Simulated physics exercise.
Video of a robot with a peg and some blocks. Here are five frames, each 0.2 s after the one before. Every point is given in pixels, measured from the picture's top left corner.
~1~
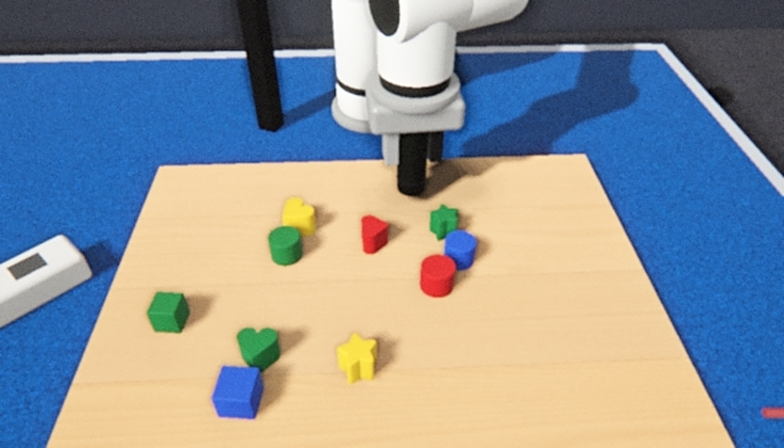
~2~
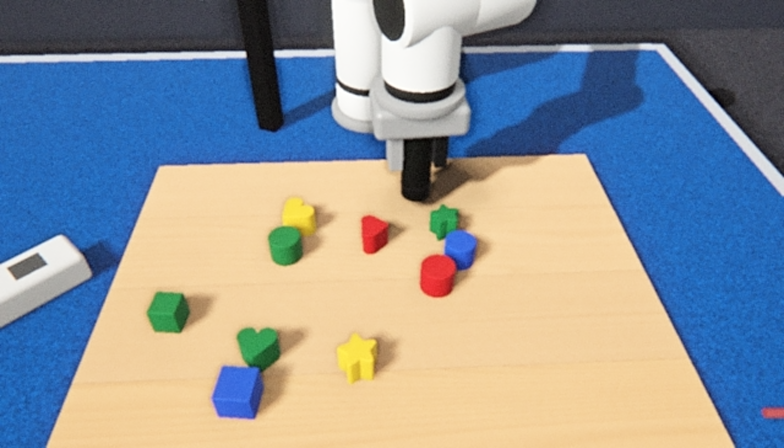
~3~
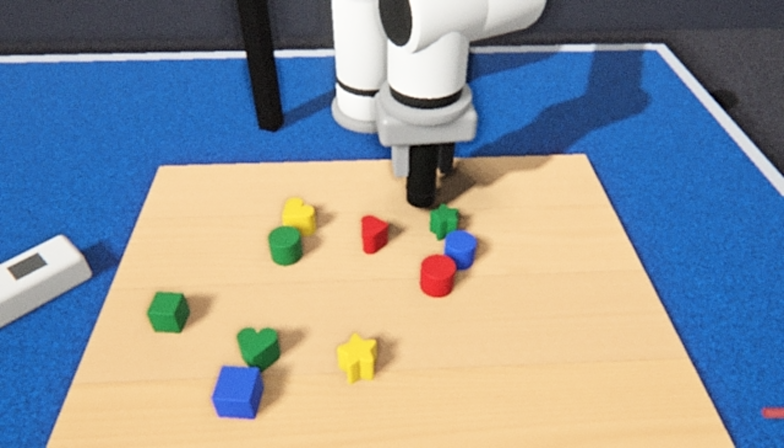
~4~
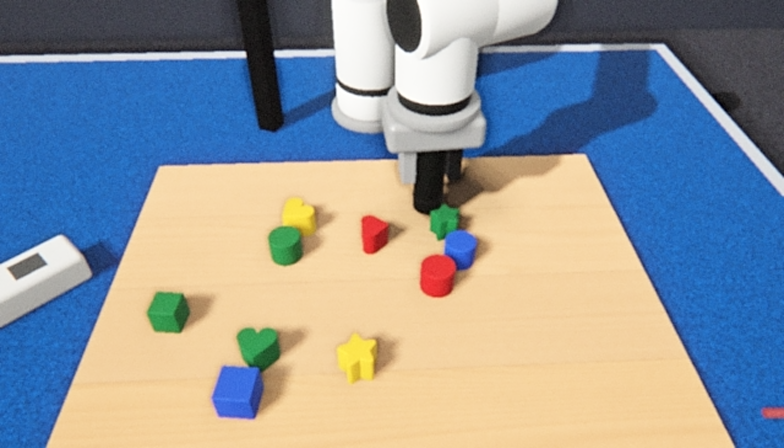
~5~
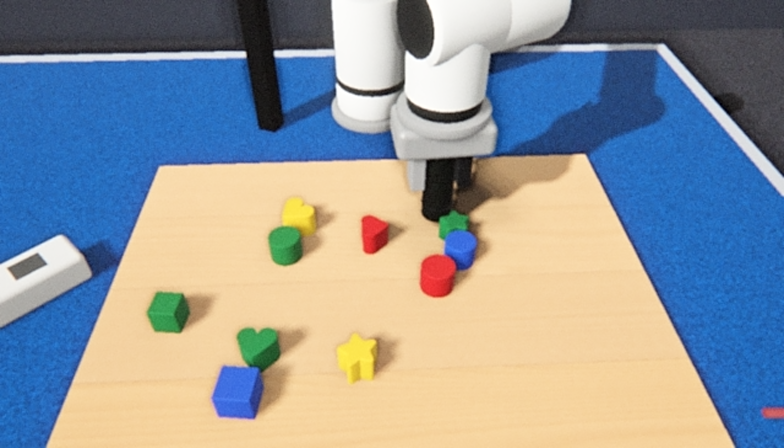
A white robot arm holding a black peg moves slowly down and to the right across a wooden board scattered with coloured blocks, which at first stay still. The peg then reaches the green star-shaped block and nudges it slightly right and down toward the blue block, while the other blocks remain in place.
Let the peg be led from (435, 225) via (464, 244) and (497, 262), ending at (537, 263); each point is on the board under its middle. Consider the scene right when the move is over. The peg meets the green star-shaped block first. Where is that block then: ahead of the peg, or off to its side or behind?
I'd say the green star-shaped block has slipped off and sits beside or behind the peg.
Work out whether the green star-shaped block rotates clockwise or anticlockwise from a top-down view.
Answer: With the clock.
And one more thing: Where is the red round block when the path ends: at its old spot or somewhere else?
Here the red round block stays on its spot.
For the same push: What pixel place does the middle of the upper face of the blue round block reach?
Just about (485, 267).
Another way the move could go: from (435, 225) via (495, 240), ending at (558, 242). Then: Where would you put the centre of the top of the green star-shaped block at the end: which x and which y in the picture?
Its top middle is near (498, 242).
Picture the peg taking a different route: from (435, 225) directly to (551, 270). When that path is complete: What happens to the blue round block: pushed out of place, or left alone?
It is shoved along.
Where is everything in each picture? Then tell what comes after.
In the first frame, lower end of the peg (411, 188), tops of blocks, red round block (438, 266), green star-shaped block (446, 213), blue round block (461, 240).
In the second frame, peg (415, 194), blocks as before.
In the third frame, peg (420, 200), blocks as before.
In the fourth frame, peg (427, 206), blocks as before.
In the fifth frame, peg (436, 213), red round block (438, 266), green star-shaped block (455, 220), blue round block (461, 240).
The first path, step by step. One third of the way, peg (466, 232); green star-shaped block (487, 240); blue round block (480, 261).
Two thirds of the way, peg (500, 250); green star-shaped block (523, 259); blue round block (485, 267).
At the end, peg (539, 251); red round block not moved; green star-shaped block (543, 265), turned 40° clockwise; blue round block (485, 267).
